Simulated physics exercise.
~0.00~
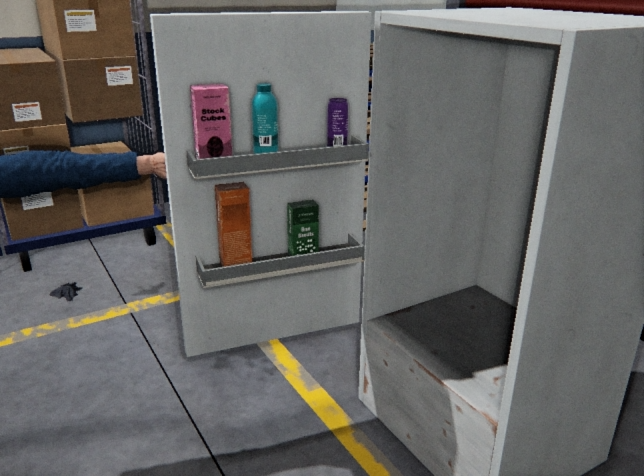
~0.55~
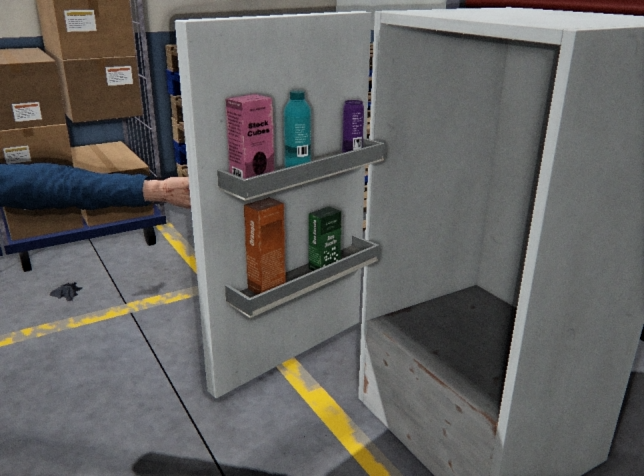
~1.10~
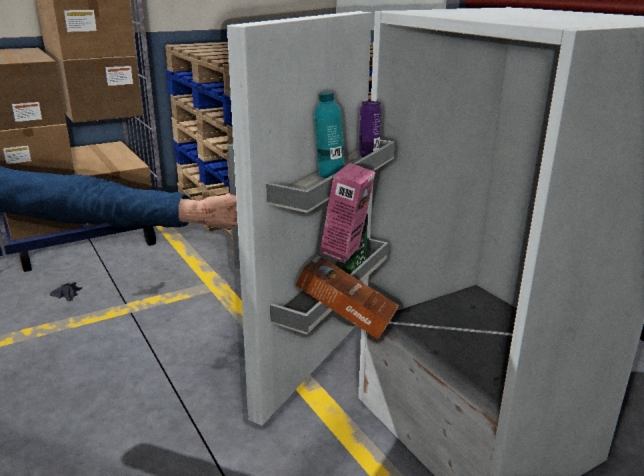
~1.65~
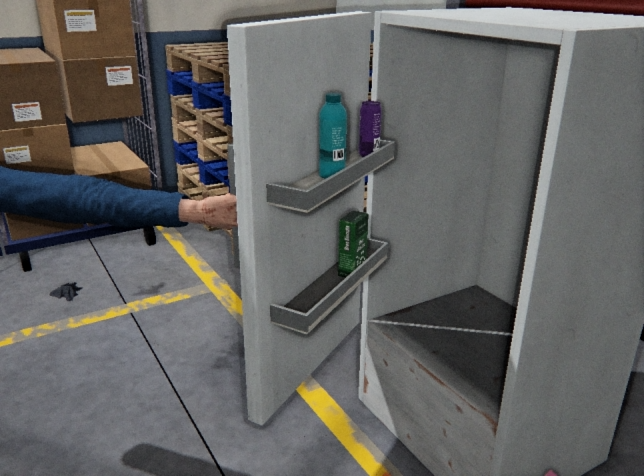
The video shows a hand swinging a cabinet door with five items on its inner racks partway towards closed; the pink and orange cartons topple out and fall as it stops, while the turquoise bottle, purple can and green carton remain upright in the racks.
